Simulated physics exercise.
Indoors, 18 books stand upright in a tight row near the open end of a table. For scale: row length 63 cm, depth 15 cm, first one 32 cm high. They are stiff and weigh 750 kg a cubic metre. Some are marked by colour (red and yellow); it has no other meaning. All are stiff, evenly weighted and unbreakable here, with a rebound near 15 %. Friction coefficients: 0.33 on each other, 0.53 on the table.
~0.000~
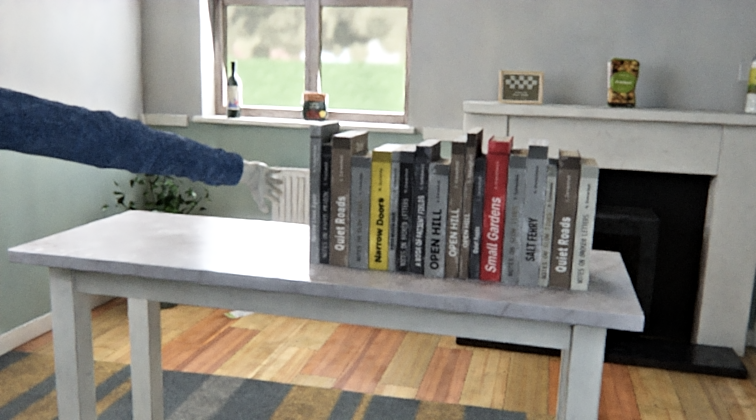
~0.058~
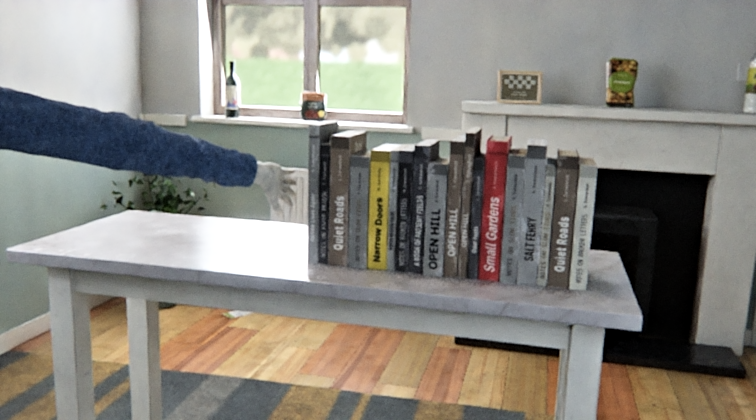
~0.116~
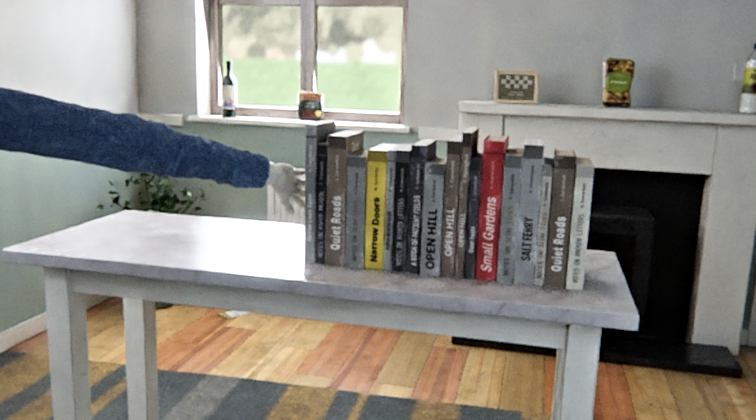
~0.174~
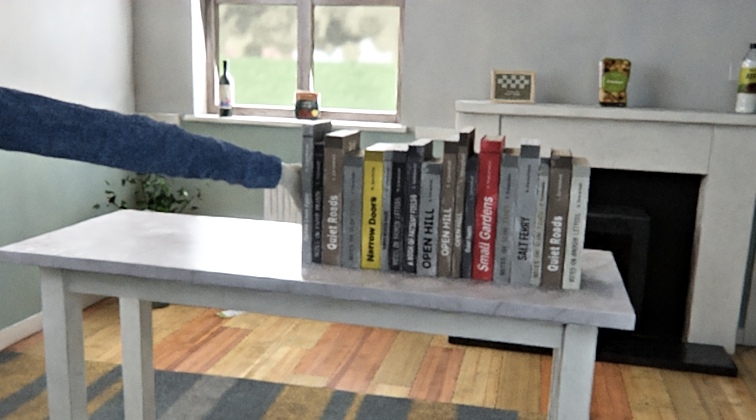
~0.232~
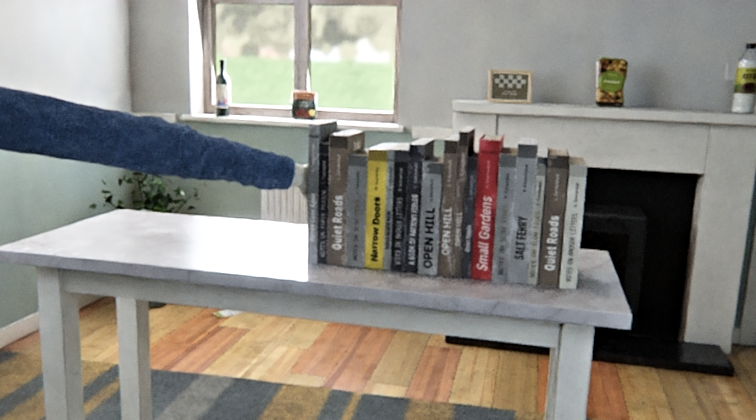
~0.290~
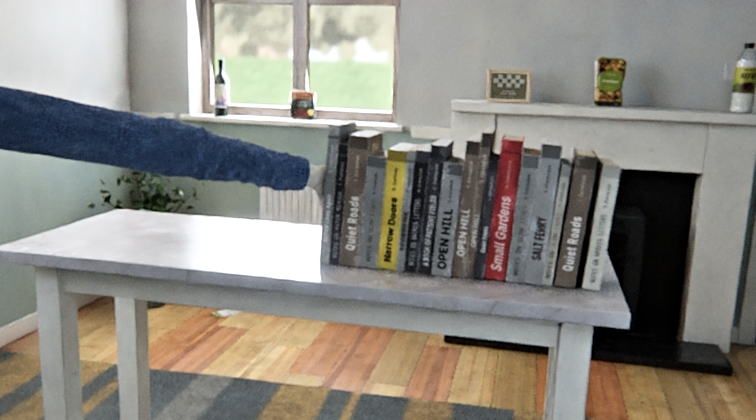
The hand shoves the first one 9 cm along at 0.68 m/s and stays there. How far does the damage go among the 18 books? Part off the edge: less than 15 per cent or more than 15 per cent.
It comes to upwards of 15 per cent.
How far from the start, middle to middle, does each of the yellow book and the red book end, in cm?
About: Yellow 10, red 20.
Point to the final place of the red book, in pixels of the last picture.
Around (590, 237).
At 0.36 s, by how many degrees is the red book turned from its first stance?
Some 15°.
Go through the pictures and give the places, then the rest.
In the first frame (each place is the centre of the face we see best; the camera pans a little), hand (255, 179) 14 cm from the first; red book (494, 212); yellow book (380, 211); all in place.
The second frame shows hand (269, 180) 10 cm from the first; red book (493, 212).
The third frame shows hand (281, 181) 57 mm from the first; red book (490, 212).
The fourth frame shows hand (293, 181) 18 mm from the first; red book (486, 211).
The fifth frame shows hand (306, 182) 22 mm in; yellow book (376, 210); 2 have shifted.
The sixth frame shows hand (320, 183) 6 cm in; yellow book (392, 211) tilted 3°; red book (504, 211) tilted 3°; steepest lean 5°, the book at (576, 223); 18 have shifted.
By 0.36 s, none of the 18 books off the edge, 18 disturbed; red book tilted 16°; yellow book tilted 16°.
By 0.56 s, 1 of the 18 books off the edge; red book tilted 42°; yellow book tilted 39°.
By 0.98 s, 4 of the 18 books off the edge; red book tilted 61°; yellow book tilted 39°.
When it is over (1.3 s), 4 of the 18 books off the edge; red book tilted 62°; yellow book tilted 40°. That is 22 per cent. In pixels of the last frame, middles, red book near (590, 238), yellow book near (425, 215).
